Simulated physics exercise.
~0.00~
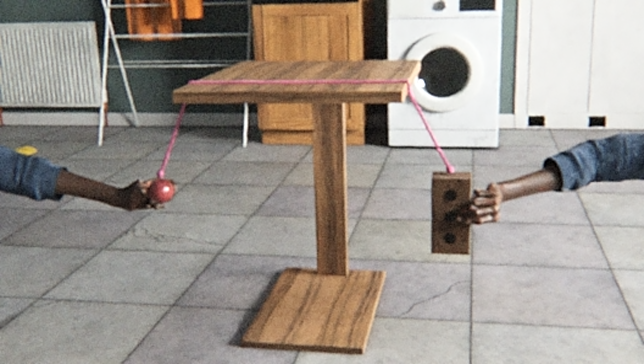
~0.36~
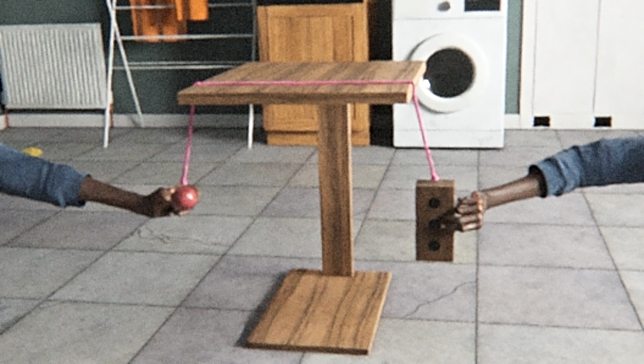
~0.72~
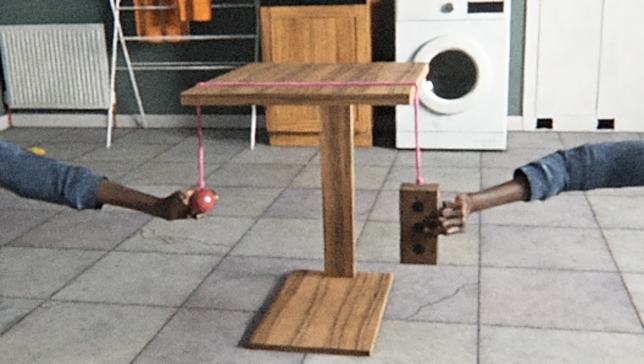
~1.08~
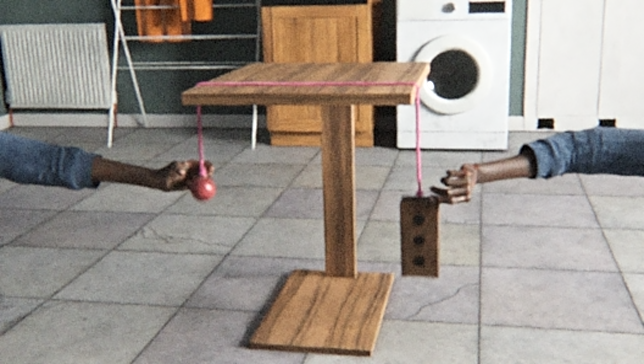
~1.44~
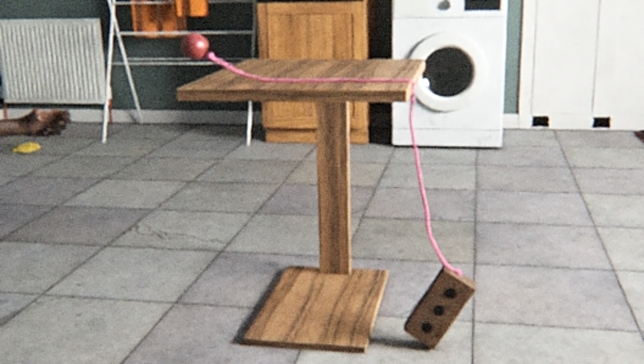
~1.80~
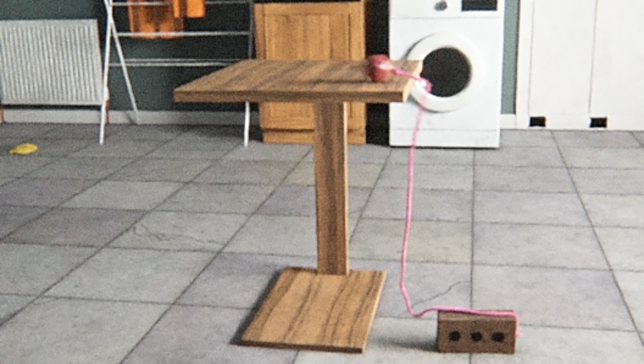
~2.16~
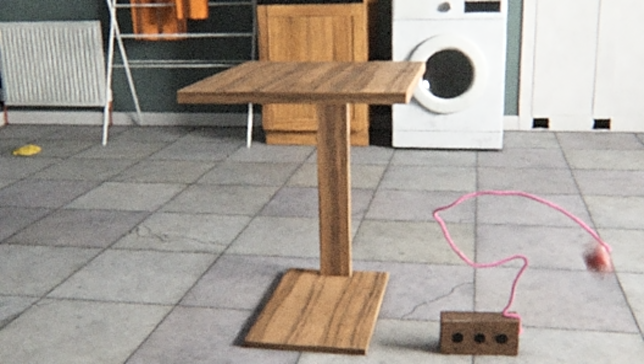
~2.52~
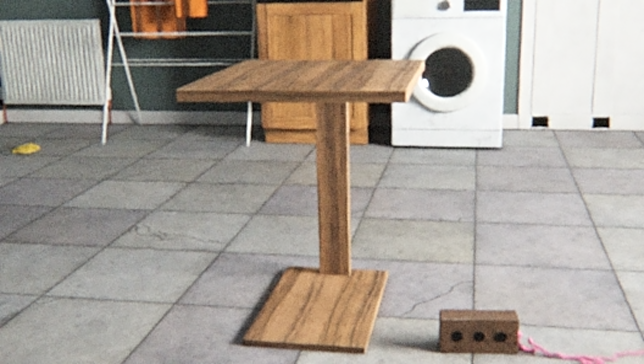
The video shows two hands holding a red apple and a brick joined by a pink cord across a wooden stand. They let go, the brick drops to the floor, and the apple is pulled over the top and off the right side, leaving view as the cord trails beside the brick.
